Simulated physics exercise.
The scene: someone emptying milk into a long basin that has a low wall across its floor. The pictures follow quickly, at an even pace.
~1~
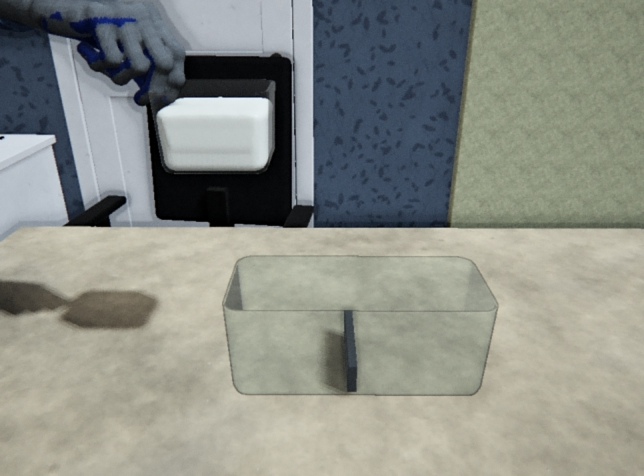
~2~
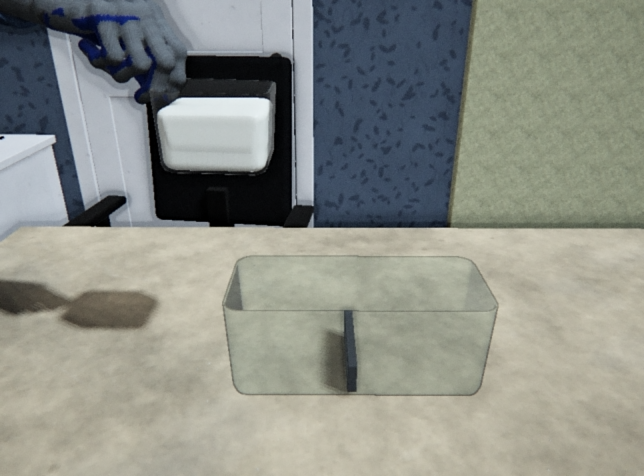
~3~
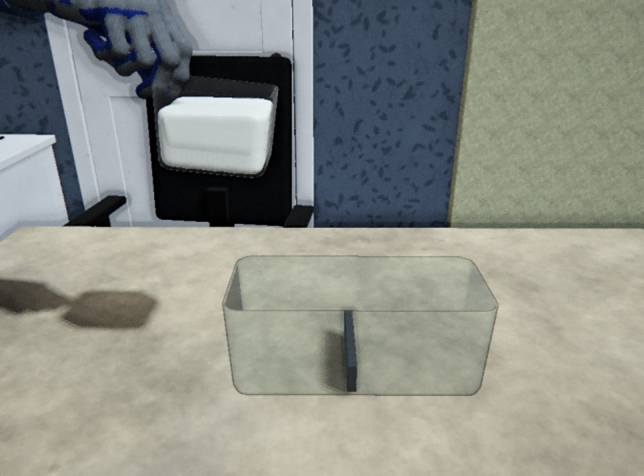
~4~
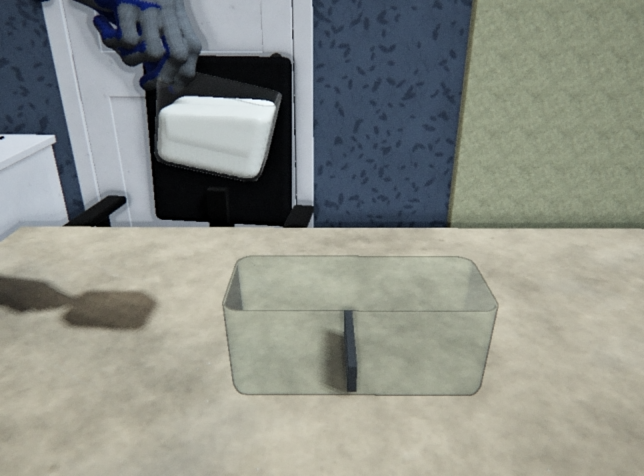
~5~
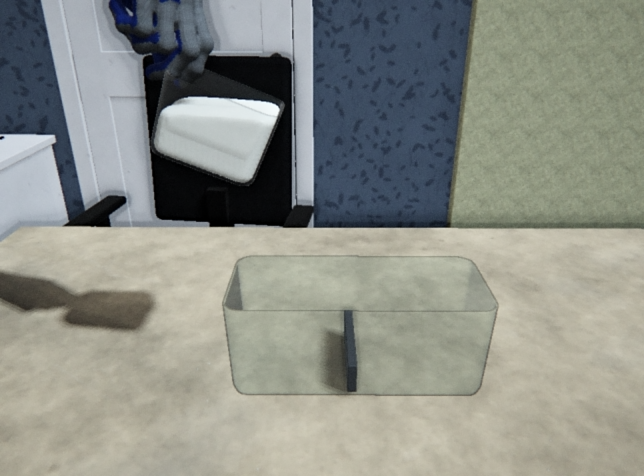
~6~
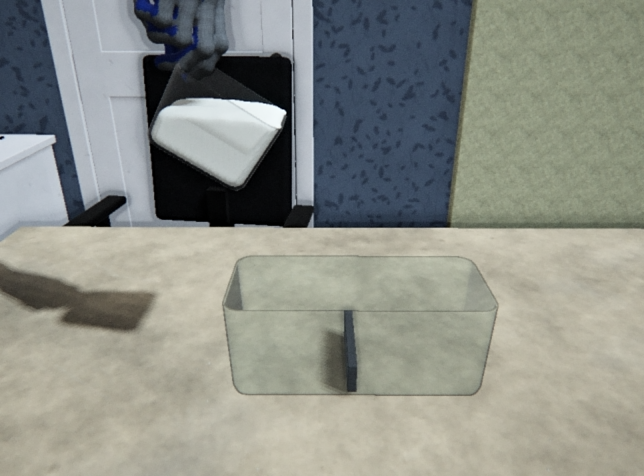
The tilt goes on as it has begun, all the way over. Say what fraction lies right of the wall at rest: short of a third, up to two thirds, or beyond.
It comes to between a third and two thirds.
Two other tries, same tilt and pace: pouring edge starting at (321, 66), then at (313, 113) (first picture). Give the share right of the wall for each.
Near 85 % and 85 %.
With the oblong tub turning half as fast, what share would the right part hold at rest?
Near 60 %.
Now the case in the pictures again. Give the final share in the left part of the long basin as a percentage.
Near 45 %.
A moment on, the oblong tub is tipped on its side and 44 per cent is still to pour, 7 is left of the wall and 0 right of it.
Next, the oblong tub is tipped on its side and 15 per cent is still to pour, 24 is left of the wall and 42 right of it.
Then the oblong tub is tipped on its side and 6 per cent is still to pour, 34 is left of the wall and 51 right of it.
Later the oblong tub is tipped on its side and 3 per cent is still to pour, 43 is left of the wall and 50 right of it.
At rest 47 per cent lies left of the wall, 51 right of it and 2 outside.
